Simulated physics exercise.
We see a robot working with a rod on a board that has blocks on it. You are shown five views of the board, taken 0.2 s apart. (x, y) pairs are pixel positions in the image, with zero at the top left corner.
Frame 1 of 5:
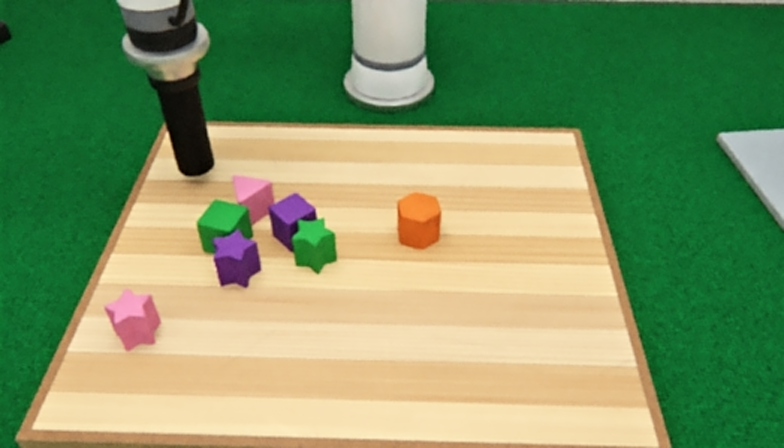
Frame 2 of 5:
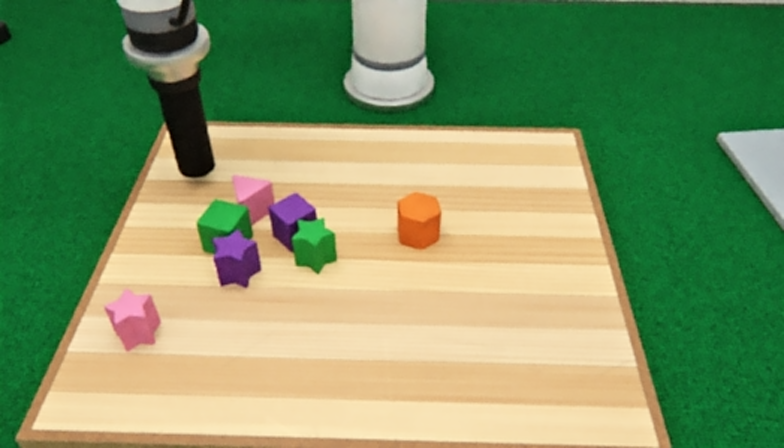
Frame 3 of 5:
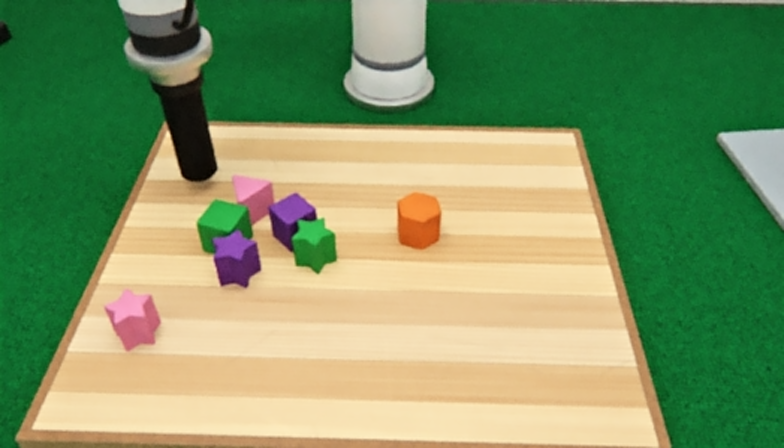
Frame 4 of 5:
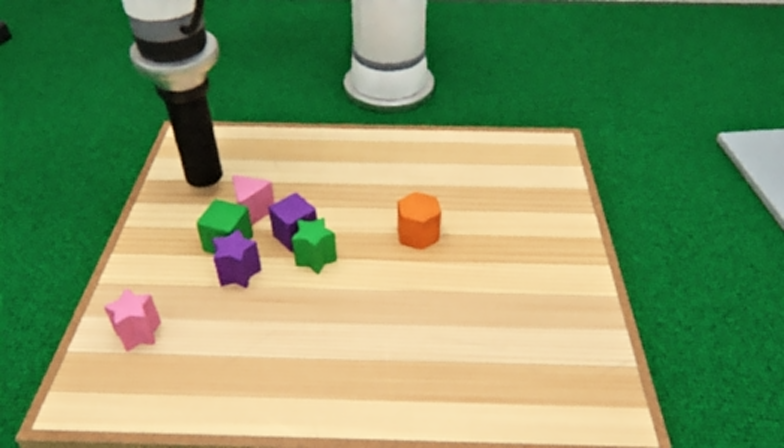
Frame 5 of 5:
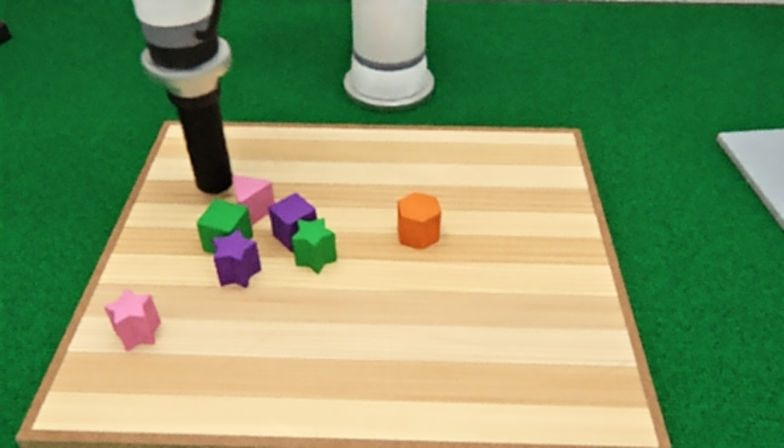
On the wooden board, the robot's black rod moves slightly right and nearer, beside still blocks.
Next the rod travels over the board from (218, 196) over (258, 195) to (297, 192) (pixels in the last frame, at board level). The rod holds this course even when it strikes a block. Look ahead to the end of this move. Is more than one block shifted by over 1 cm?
My answer is no.
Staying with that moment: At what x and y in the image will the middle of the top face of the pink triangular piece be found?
Close to (270, 187).
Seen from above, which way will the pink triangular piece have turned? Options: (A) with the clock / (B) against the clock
The correct letter is A.
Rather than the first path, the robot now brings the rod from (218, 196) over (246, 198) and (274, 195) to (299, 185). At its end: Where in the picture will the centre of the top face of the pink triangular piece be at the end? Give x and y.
Its top centre is at about (271, 189).
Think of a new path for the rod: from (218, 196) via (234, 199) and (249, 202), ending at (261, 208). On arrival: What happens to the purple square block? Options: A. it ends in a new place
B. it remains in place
Answer: A.
On the path given first. Halfway along, rod at (257, 181); pink triangular piece at (262, 190), turned 55° clockwise.
At the end, rod at (296, 178); pink triangular piece at (270, 187), turned 95° clockwise; purple square block unmoved.
